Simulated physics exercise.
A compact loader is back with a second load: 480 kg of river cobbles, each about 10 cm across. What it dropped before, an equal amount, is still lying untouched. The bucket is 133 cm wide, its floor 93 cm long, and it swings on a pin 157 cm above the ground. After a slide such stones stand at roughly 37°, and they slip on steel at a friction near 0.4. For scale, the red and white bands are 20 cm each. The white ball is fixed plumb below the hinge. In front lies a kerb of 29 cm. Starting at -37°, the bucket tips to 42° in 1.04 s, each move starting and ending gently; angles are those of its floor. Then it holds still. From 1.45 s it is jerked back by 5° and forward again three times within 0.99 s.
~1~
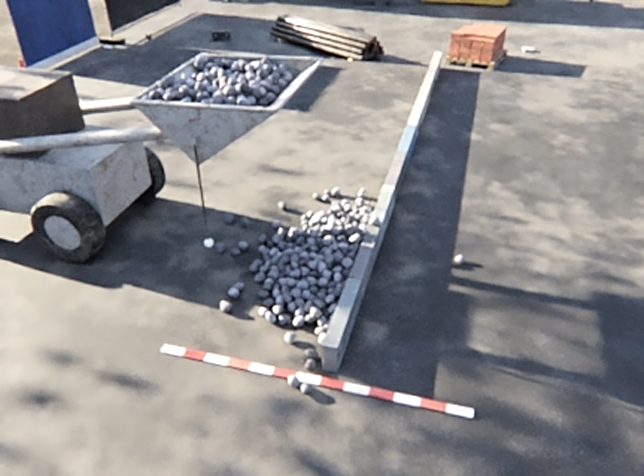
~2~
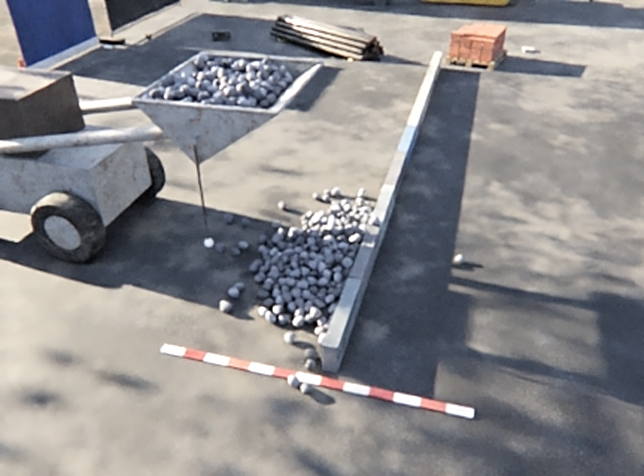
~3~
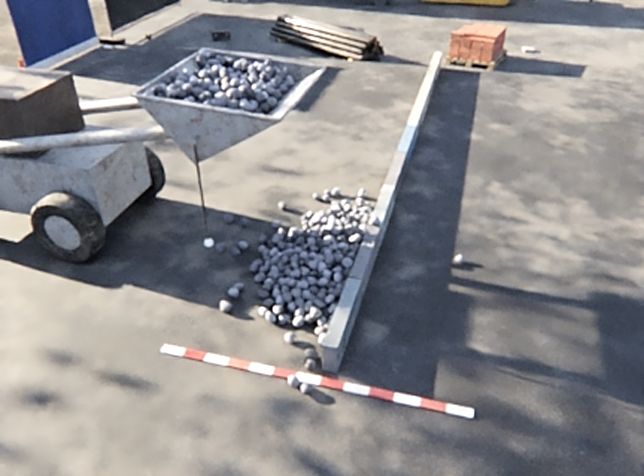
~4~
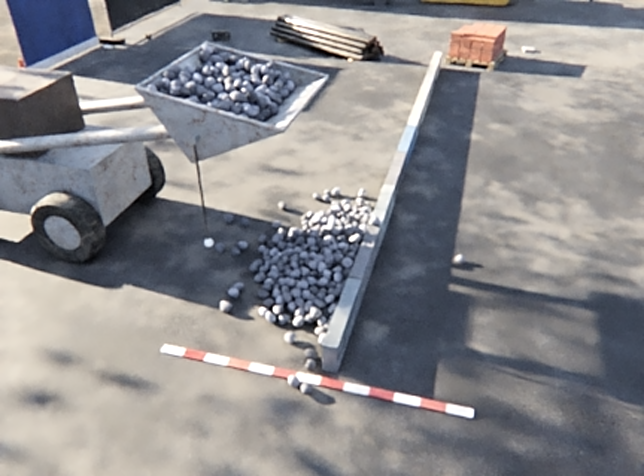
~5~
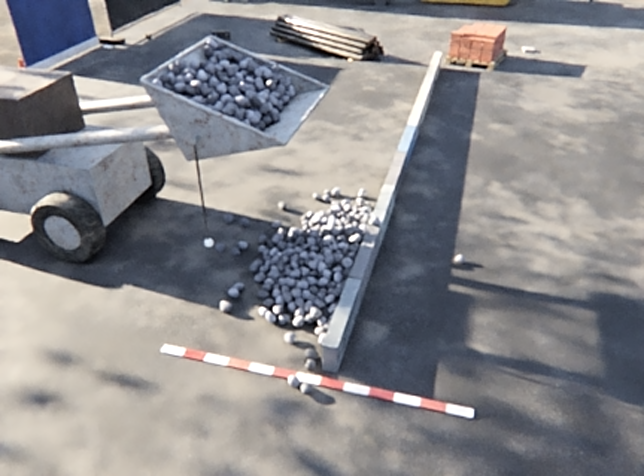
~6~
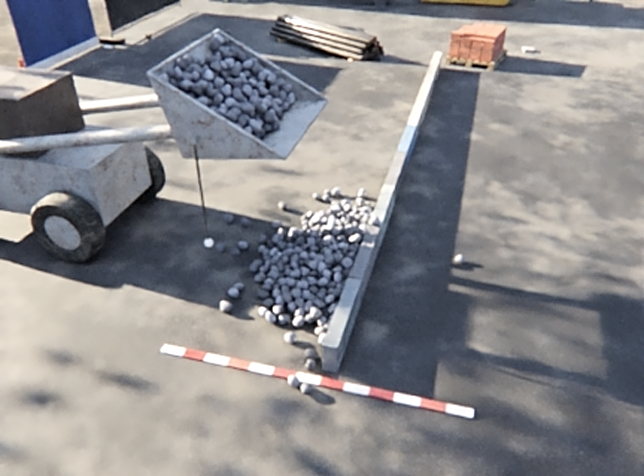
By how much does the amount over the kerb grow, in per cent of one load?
Some 9 per cent is added.
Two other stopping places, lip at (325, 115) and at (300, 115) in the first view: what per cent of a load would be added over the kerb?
First some 50, then 25 per cent.
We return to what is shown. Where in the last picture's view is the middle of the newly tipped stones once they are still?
Around (327, 246).
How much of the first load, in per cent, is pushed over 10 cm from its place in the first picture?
Roughly 15 per cent of them.
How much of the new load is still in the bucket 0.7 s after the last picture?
About 60 per cent.
Then, 0.3 s after the last picture the floor is at 30°; in per cent of one load, 100 in the bucket, 99 on this side of the kerb; the foremost stones are at (371, 254).
Then, 0.7 s after the last picture the floor is at 42°; in per cent of one load, 60 in the bucket, 139 on this side of the kerb; the foremost stones are at (371, 254).
Then, 2.5 s after the last picture the floor is at 42°; in per cent of one load, 0 in the bucket, 190 on this side of the kerb, 10 over the kerb; the foremost stones are at (480, 271).
Then, 5.3 s after the last picture the floor is at 42°; in per cent of one load, 0 in the bucket, 190 on this side of the kerb, 10 over the kerb; the foremost stones are at (481, 271). Net gain over the kerb, 9.
